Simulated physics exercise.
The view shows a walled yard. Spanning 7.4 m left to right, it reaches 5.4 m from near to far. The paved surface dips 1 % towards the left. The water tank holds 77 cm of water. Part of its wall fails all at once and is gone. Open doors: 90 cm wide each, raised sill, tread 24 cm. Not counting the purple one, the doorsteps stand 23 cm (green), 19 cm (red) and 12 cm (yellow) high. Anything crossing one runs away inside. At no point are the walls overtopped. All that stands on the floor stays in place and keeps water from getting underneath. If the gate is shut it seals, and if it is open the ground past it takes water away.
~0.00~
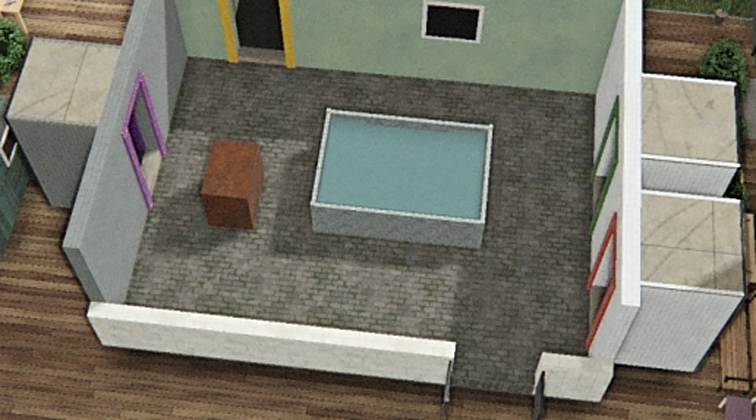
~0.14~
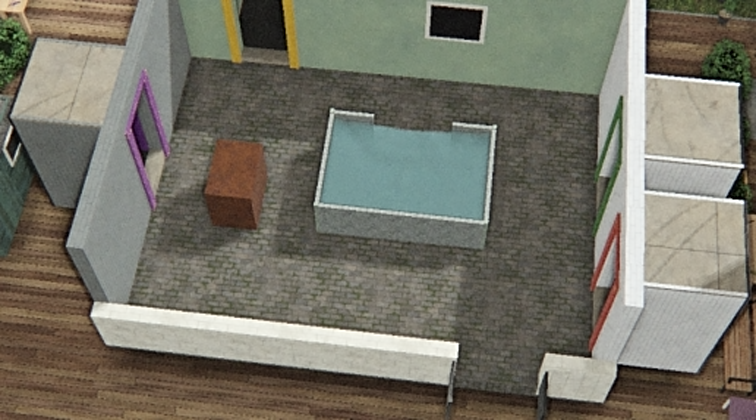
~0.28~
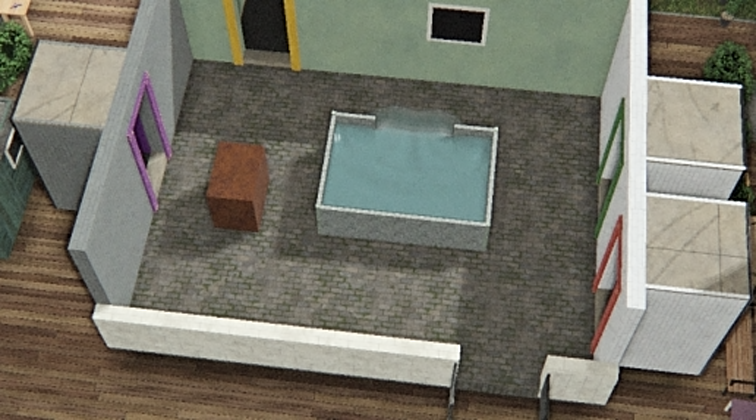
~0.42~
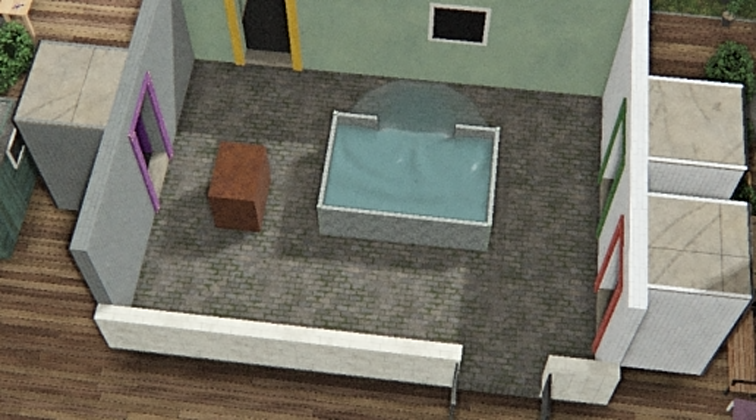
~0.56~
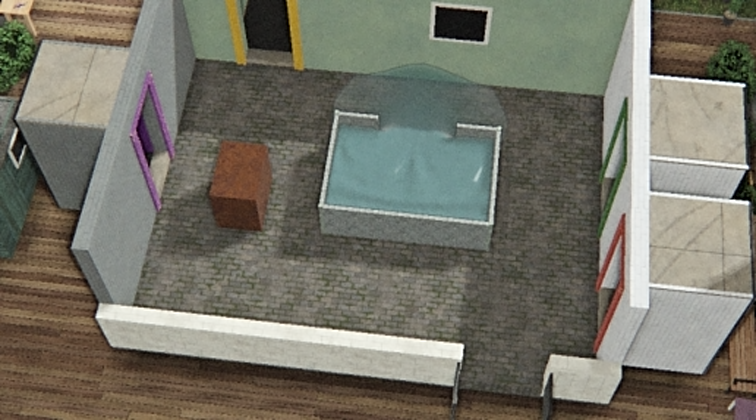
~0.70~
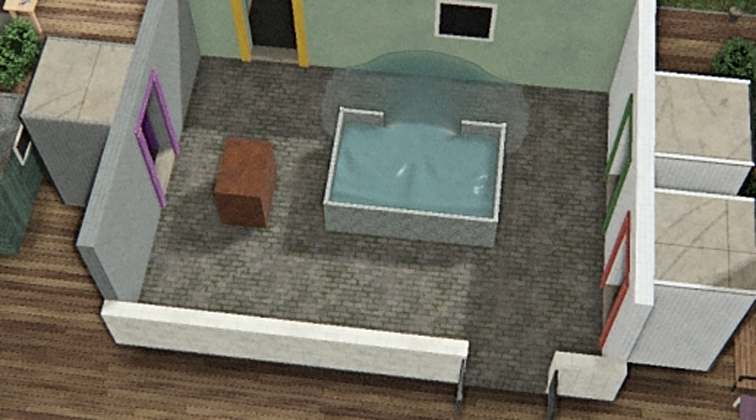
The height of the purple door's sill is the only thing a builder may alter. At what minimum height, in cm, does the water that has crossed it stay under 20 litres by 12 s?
From about 11 cm.
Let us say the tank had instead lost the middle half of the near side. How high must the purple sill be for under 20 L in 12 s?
Required height: Approx. 8.5 cm.
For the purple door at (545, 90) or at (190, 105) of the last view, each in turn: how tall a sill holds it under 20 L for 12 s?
Minimums: Roughly 11.0 cm and 24 cm.
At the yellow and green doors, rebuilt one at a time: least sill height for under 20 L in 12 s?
Roughly 7.0 cm for the yellow door and roughly 8.0 cm for the green door.
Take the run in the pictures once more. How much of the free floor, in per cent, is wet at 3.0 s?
About 50 per cent.
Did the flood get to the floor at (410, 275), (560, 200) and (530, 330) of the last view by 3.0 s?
First bone-dry, second wet through, third bone-dry.
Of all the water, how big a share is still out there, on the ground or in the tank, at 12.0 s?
Something near 84 out of a hundred parts.
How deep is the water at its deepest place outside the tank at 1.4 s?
Max depth: About 56 cm.
After 1.4 s water covers 15 % of the floor, deepest (56 cm) near (427, 83); it has not reached the purple door.
After 3.0 s water covers 50 % of the floor, deepest (32 cm) near (427, 83); 15 cm at the purple door, 0 litres in over its 25 cm sill.
After 12.0 s water covers 100 % of the floor, deepest (13 cm) near (244, 337); 9 cm at the purple door, 0 litres in over its 25 cm sill.
At the purple door as built, the water arrived by 2.4 s and peaked near 17 cm at 3.6 s.
With a sill of 10 cm, 28 litres would have come in within the 12 s; with 12 cm, 13 litres. So under 20 litres takes about 11 cm.
